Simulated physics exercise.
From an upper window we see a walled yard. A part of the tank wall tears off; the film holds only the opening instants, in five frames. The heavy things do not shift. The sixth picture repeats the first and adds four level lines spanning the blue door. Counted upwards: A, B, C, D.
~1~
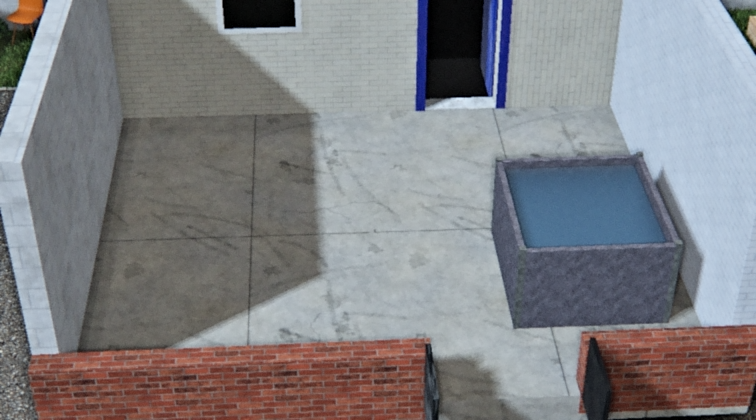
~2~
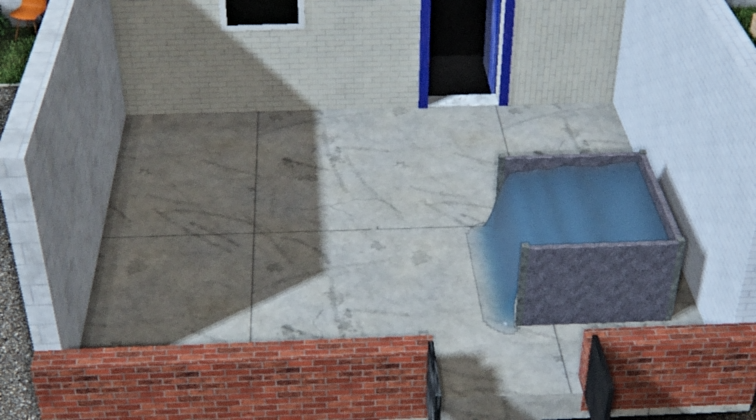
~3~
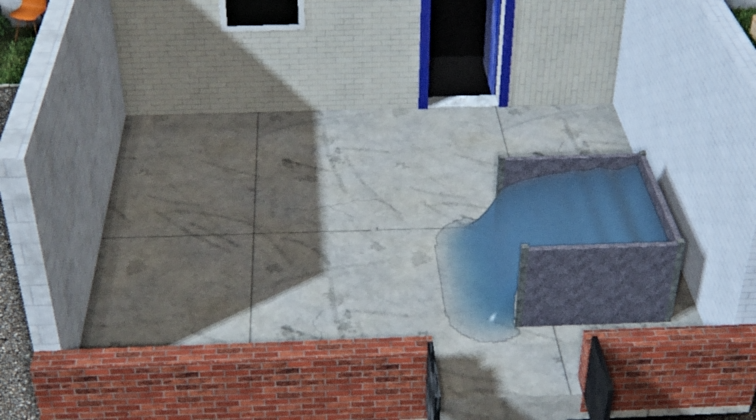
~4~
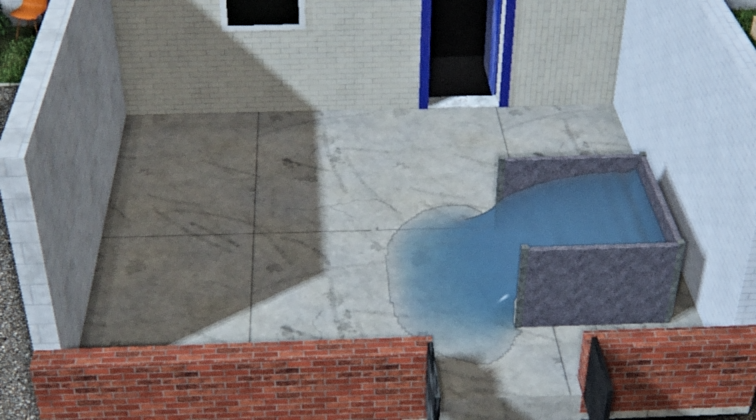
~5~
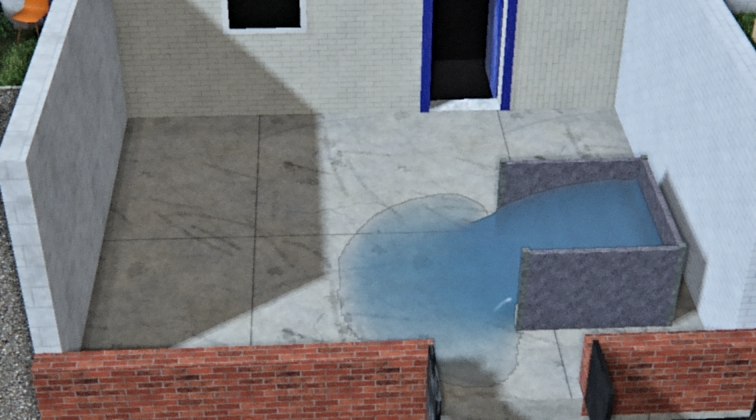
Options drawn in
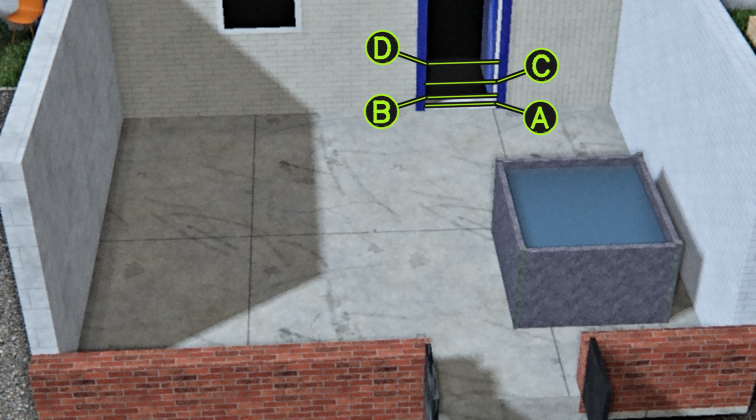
Water sat still in a square grey tank in a walled yard, then poured out through the tank's open left side and spread leftward across the pale ground in a widening blue pool.
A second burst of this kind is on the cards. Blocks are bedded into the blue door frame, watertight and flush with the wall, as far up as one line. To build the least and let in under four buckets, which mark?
A is the one.
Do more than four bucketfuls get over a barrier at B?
No, that is safe.
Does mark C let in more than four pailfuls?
No.
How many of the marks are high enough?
All four.
On the marked copy, A at (460, 104); B at (461, 96); C at (461, 82); D at (462, 62); from the bottom up A, B, C, D.
Choosing A, nothing gets over.
Choosing B, nothing gets over.
Choosing C, nothing gets over.
Choosing D, nothing gets over.
